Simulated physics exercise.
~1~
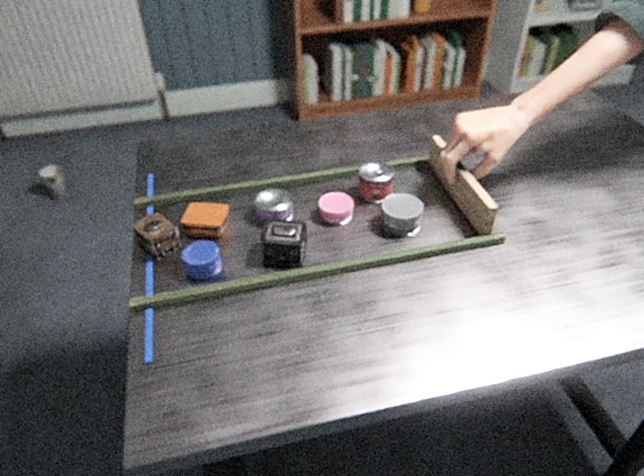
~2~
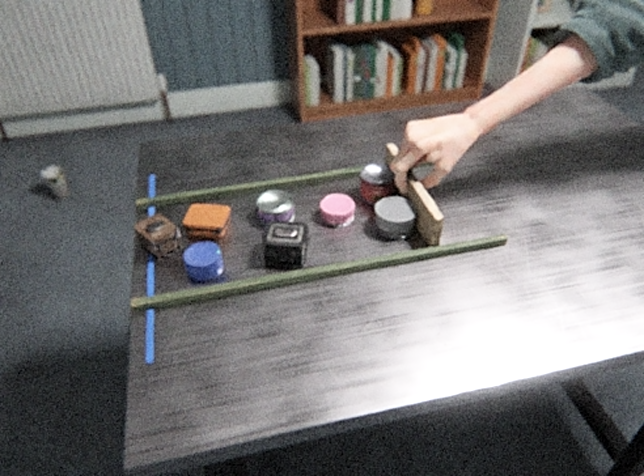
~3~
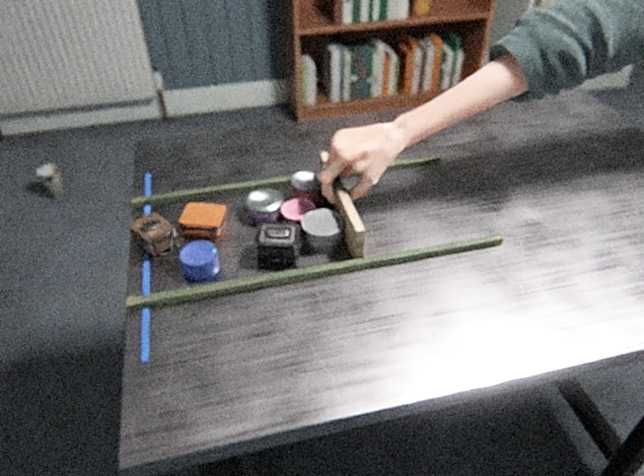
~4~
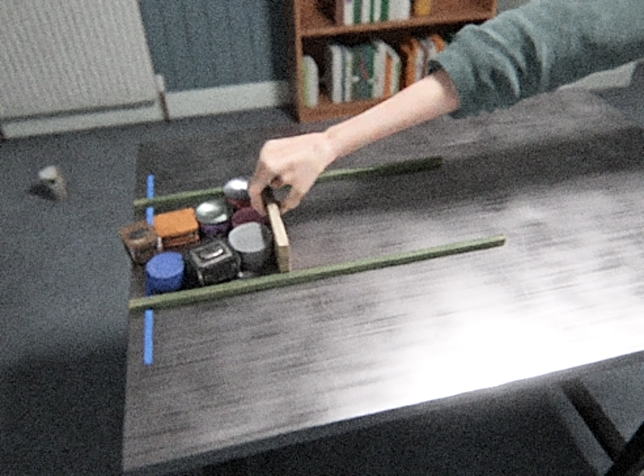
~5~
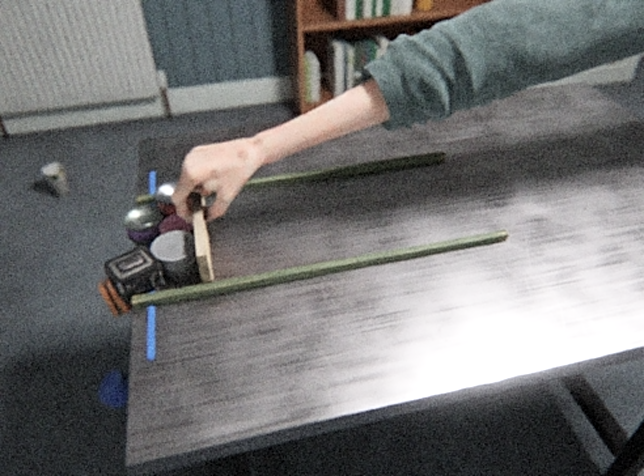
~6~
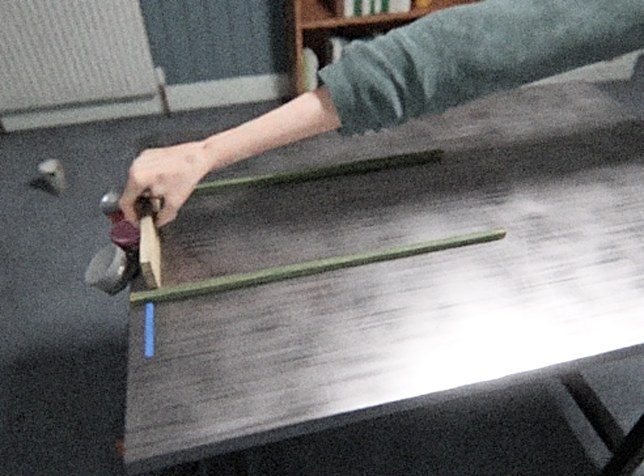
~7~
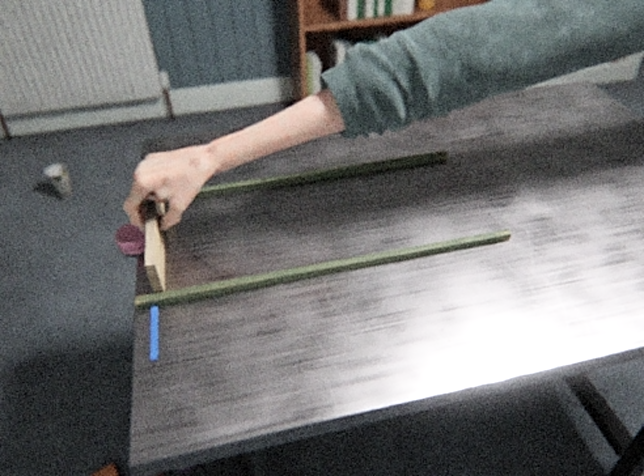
A hand slid an upright wooden board leftward between two green rails on a dark table, bunching up the scattered little pots and cases and pushing them past the blue tape until they tumbled off the left edge, leaving the space between the rails empty.
